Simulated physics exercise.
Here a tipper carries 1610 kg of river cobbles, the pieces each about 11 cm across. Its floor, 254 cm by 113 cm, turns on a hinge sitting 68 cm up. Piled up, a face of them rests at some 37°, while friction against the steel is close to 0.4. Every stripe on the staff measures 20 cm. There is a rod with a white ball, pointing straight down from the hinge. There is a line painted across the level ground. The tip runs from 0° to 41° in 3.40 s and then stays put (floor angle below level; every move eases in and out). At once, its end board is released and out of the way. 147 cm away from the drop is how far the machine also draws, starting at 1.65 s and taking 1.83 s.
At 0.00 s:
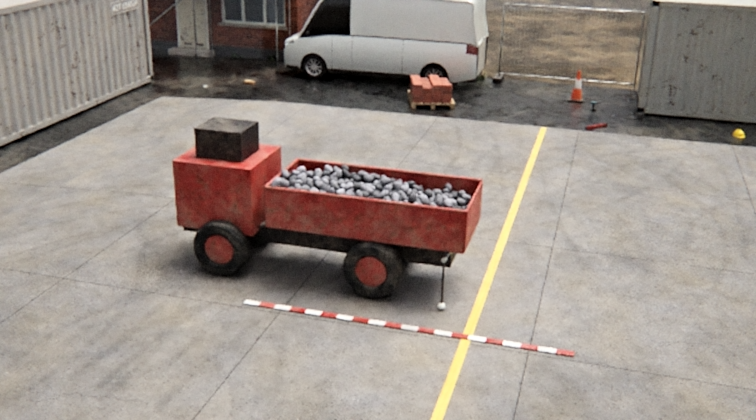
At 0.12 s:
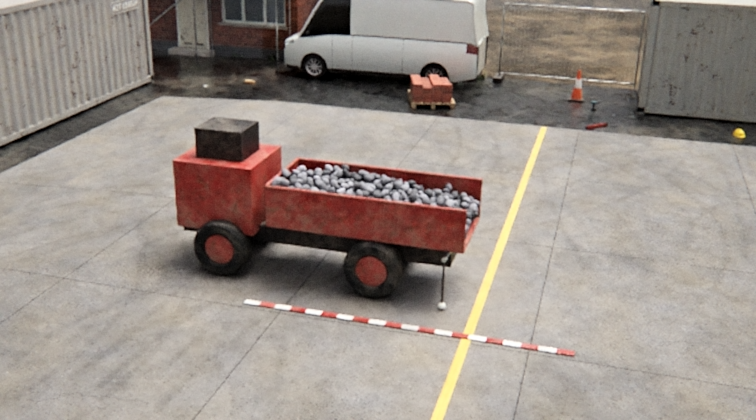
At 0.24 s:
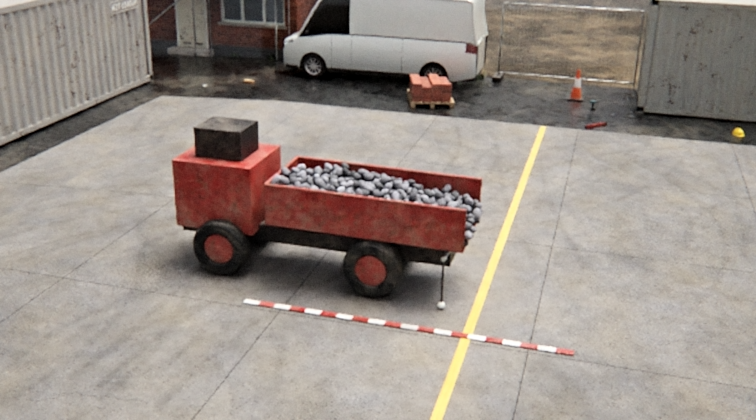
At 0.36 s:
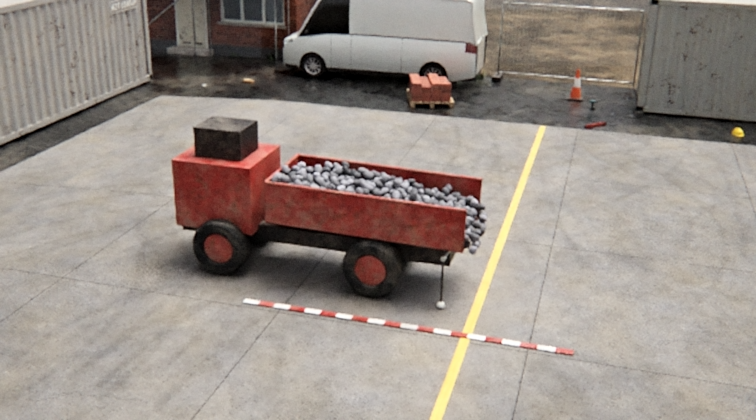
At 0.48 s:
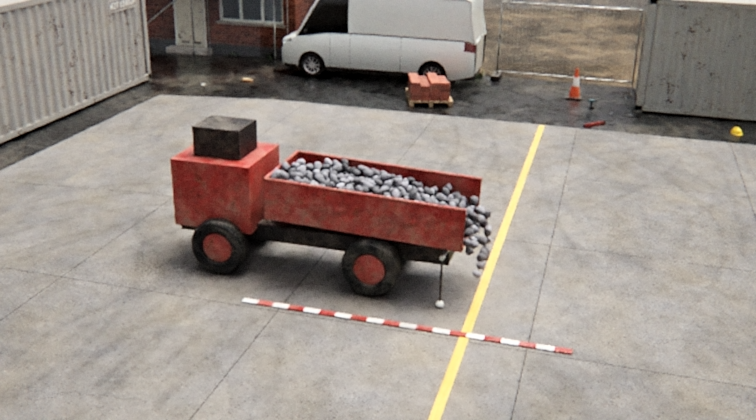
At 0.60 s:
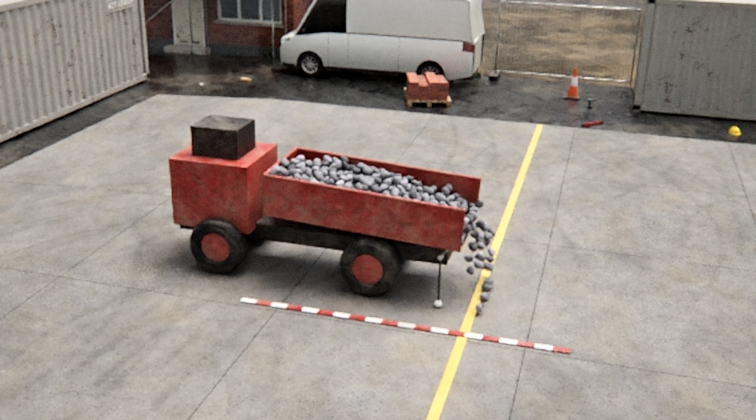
The video shows a red tipper truck loaded with grey cobbles on a concrete yard, its open bed tilting very slightly as stones bulge over the right-hand end and a small stream of them drops toward the yellow line.
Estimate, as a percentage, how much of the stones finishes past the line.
I would say roughly 25 per cent.
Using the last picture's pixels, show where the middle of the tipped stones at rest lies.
I'd put it close to (446, 275).
After 2.5 s the floor is at 35°; 47 % in the body, 35 % short of the line, 18 % past the line; the foremost stones are at (563, 290).
After 3.5 s the floor is at 41°; 0 % in the body, 73 % short of the line, 27 % past the line; the foremost stones are at (571, 289).
After 3.9 s the floor is at 41°; 0 % in the body, 73 % short of the line, 27 % past the line; the foremost stones are at (571, 289).
After 7.0 s the floor is at 41°; 0 % in the body, 73 % short of the line, 27 % past the line; the foremost stones are at (571, 289).
